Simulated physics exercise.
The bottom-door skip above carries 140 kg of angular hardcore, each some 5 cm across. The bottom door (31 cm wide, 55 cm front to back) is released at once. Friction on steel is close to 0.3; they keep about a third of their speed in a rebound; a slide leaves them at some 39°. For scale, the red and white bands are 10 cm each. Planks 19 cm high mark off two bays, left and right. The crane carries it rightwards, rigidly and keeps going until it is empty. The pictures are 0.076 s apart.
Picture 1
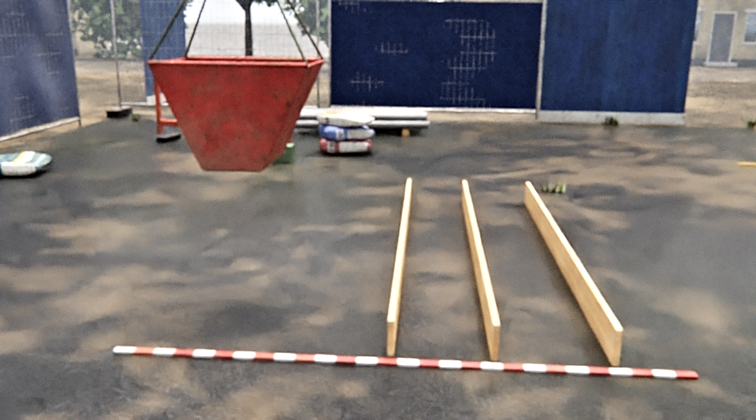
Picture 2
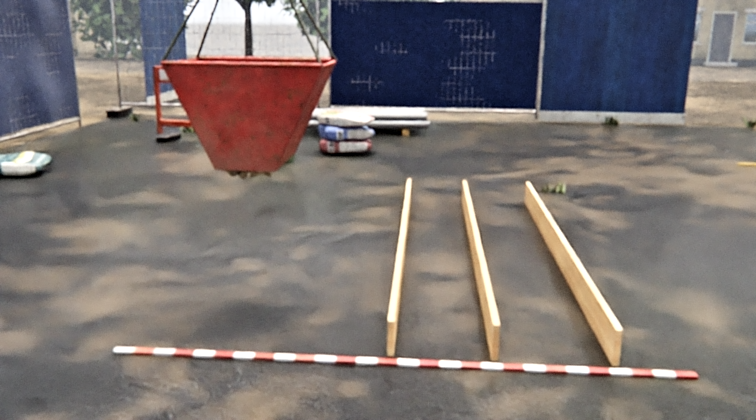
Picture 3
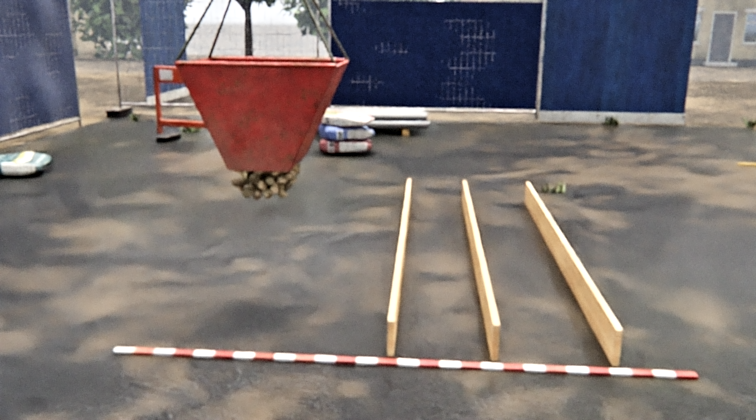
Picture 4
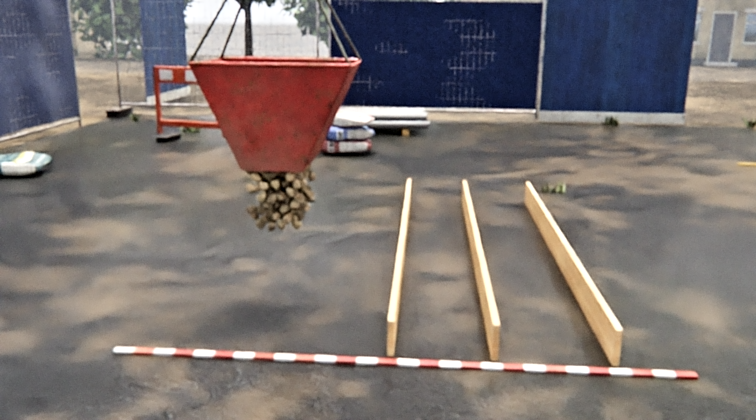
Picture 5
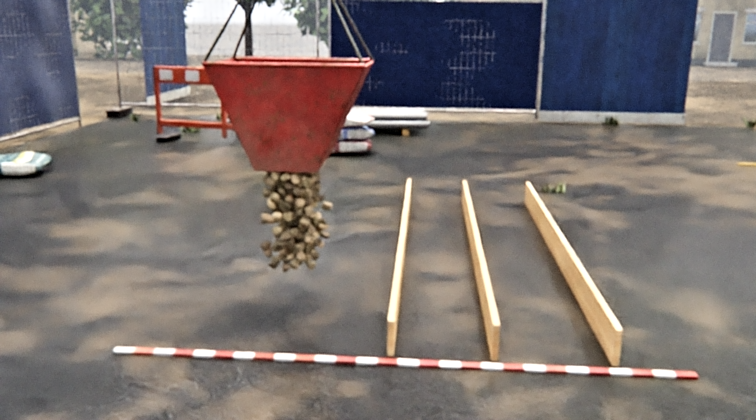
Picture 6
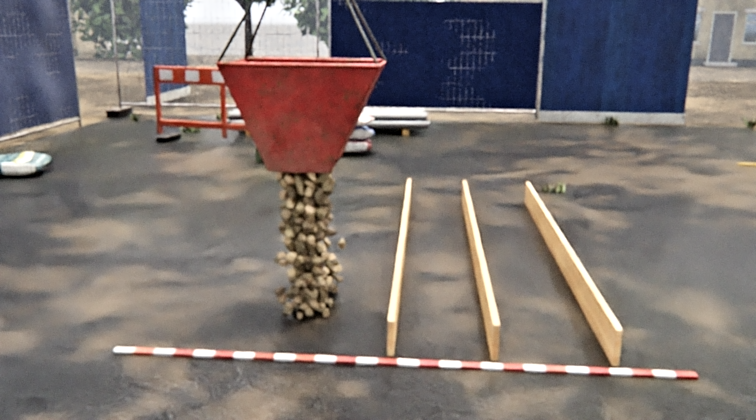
On a paved yard with blue fence panels behind, a red skip hanging from cables moves steadily to the right past three upright planks, and angular stones begin dropping from its open bottom, lengthening into a thick stream.
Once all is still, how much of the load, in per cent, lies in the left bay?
Some 4 per cent of it.
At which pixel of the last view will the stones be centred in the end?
Near (351, 296).
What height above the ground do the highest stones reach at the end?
Some 26 cm high.
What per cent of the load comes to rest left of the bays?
Near 95 in a hundred.
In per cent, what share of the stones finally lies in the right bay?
About 0 per cent.
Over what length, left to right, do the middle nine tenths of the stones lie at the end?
Roughly 60 cm.
Then, 0.3 s after the last picture, 0 % in the bottom-door skip, 100 % falling or lying left of the bays; the stones farthest right are at (389, 296).
Then, 0.7 s after the last picture, 0 % in the bottom-door skip, 96 % falling or lying left of the bays, 4 % falling or lying in the left bay; the stones farthest right are at (469, 310).
Then, 1.3 s after the last picture, 0 % in the bottom-door skip, 96 % falling or lying left of the bays, 4 % falling or lying in the left bay; the stones farthest right are at (476, 311).
Then, 2.2 s after the last picture, 0 % in the bottom-door skip, 96 % falling or lying left of the bays, 4 % falling or lying in the left bay; the stones farthest right are at (476, 311).
Then, 4.1 s after the last picture, 0 % in the bottom-door skip, 96 % left of the bays, 4 % in the left bay; the stones farthest right are at (476, 311).
